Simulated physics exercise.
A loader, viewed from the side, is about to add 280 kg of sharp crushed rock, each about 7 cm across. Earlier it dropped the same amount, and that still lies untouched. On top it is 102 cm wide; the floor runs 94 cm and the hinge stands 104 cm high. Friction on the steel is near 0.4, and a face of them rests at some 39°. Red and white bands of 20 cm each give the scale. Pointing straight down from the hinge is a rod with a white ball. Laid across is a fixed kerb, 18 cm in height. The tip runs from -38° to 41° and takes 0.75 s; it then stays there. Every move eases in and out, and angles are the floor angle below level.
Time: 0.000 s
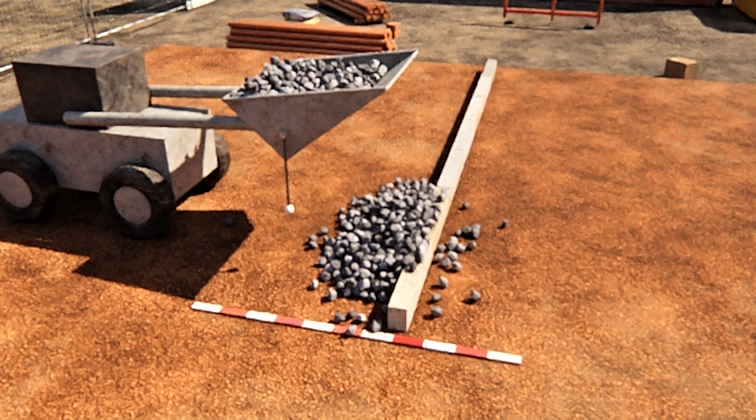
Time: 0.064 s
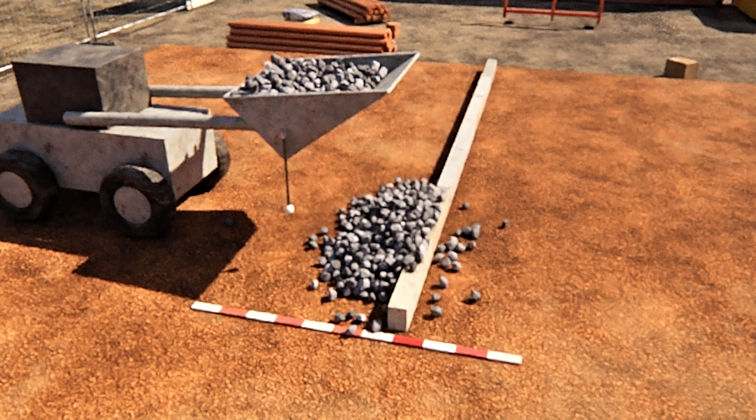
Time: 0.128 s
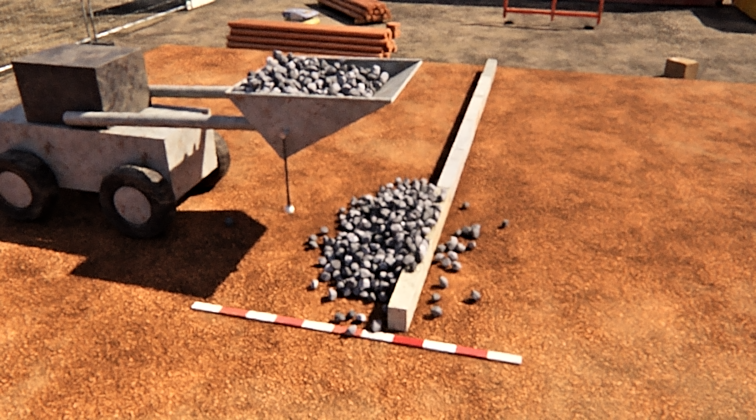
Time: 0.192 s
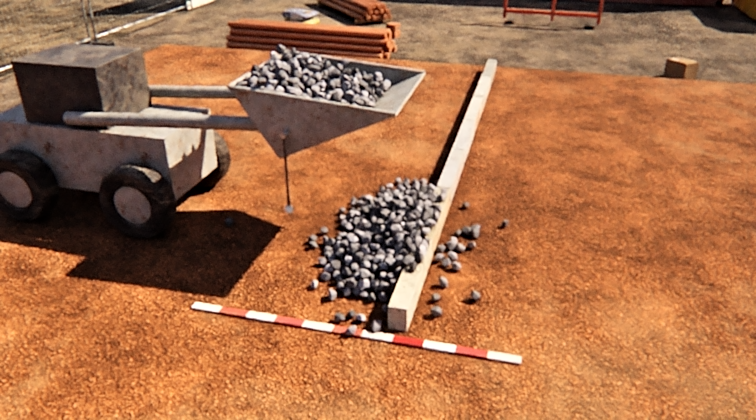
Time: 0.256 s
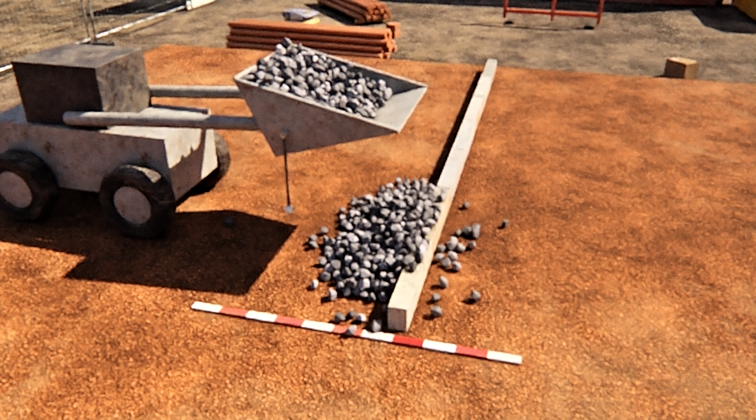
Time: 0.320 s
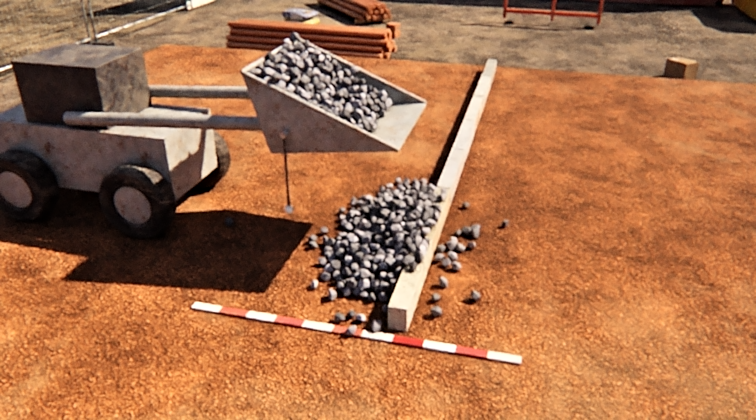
On a sunlit orange dirt yard, seen from the side and slightly above by a still camera, pipes are stacked in the background. At left, a grey wheeled machine holds a bucket of grey stones beside a stone pile against a pale kerb, with a red-and-white striped bar in front. The bucket steadily rotates, its right lip lowering while the stones shift within it.
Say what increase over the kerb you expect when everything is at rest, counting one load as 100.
Some 25 per cent is added.
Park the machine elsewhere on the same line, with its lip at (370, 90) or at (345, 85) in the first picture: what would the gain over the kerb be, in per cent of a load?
About 10 per cent from the first spot and 0 per cent from the second.
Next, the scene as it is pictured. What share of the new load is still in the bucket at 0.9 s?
Close to 90 per cent of the load.
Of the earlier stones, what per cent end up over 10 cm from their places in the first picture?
Roughly 5 per cent of them.
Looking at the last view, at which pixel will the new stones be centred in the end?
In the last view, about pixel (407, 218).
After 0.6 s the floor is at 28°; in per cent of one load, 100 in the bucket, 97 on this side of the kerb, 3 over the kerb; the foremost stones are at (474, 245).
After 0.9 s the floor is at 41°; in per cent of one load, 89 in the bucket, 108 on this side of the kerb, 3 over the kerb; the foremost stones are at (474, 245).
After 1.2 s the floor is at 41°; in per cent of one load, 38 in the bucket, 151 on this side of the kerb, 11 over the kerb; the foremost stones are at (487, 238).
After 3.7 s the floor is at 41°; in per cent of one load, 17 in the bucket, 155 on this side of the kerb, 28 over the kerb; the foremost stones are at (558, 268). Net gain over the kerb, 25.
